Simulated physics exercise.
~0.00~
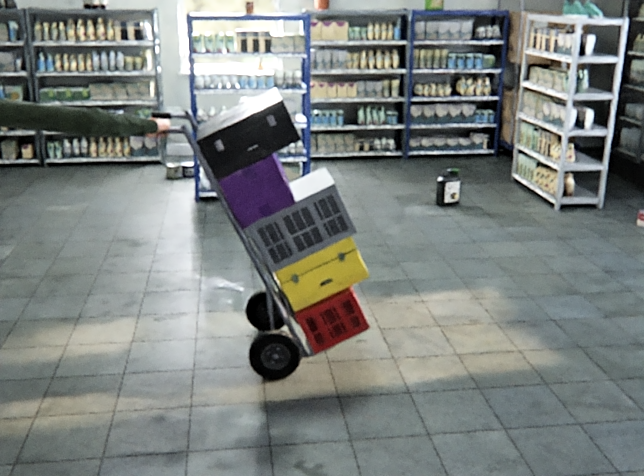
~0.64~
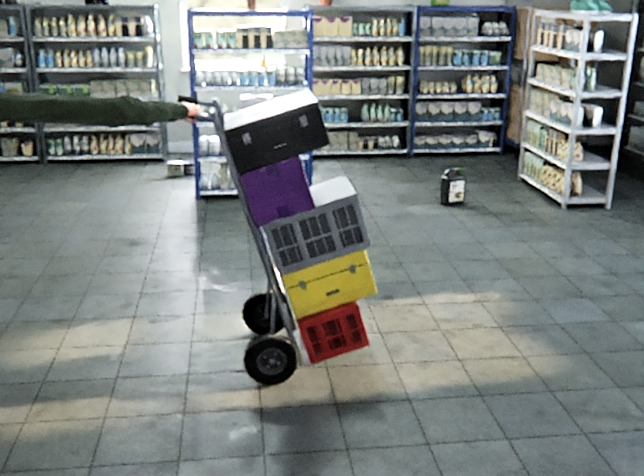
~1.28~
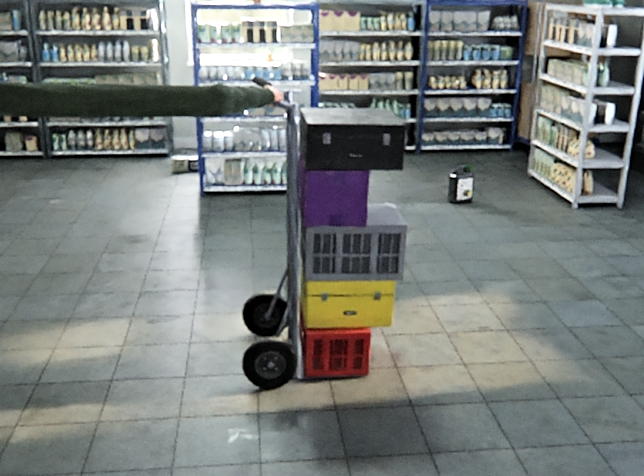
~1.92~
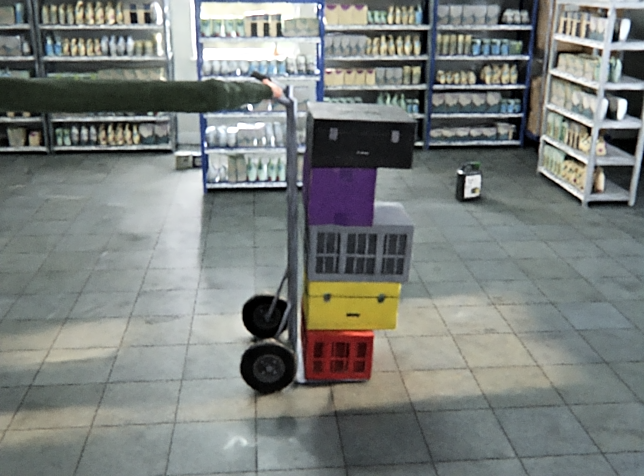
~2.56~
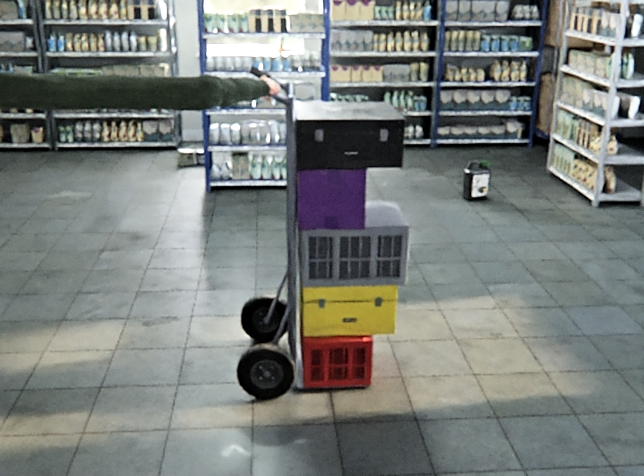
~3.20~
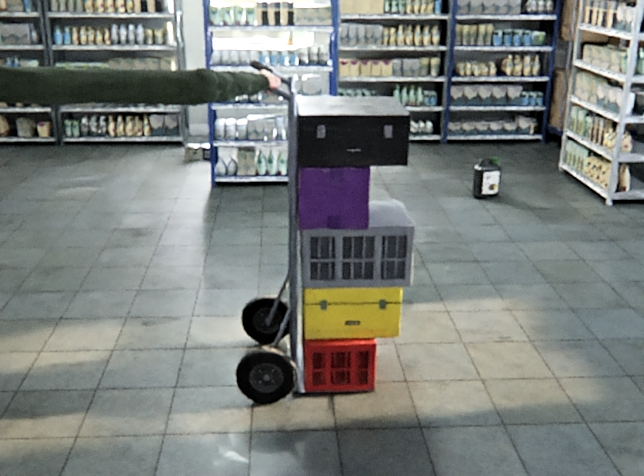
At first, a hand at the end of a green-sleeved arm holds a hand truck tipped back to the left, loaded with a red crate, a yellow toolbox, a grey crate, a purple parcel and a black toolbox on top. Shelves of bottles line the room behind. The truck swings upright, carrying the leaning stack to the right until its base meets the tiled floor. The boxes tilt very slightly further, then settle back level. Finally the truck stands still, the hand still on its handle, with all five items stacked upright.
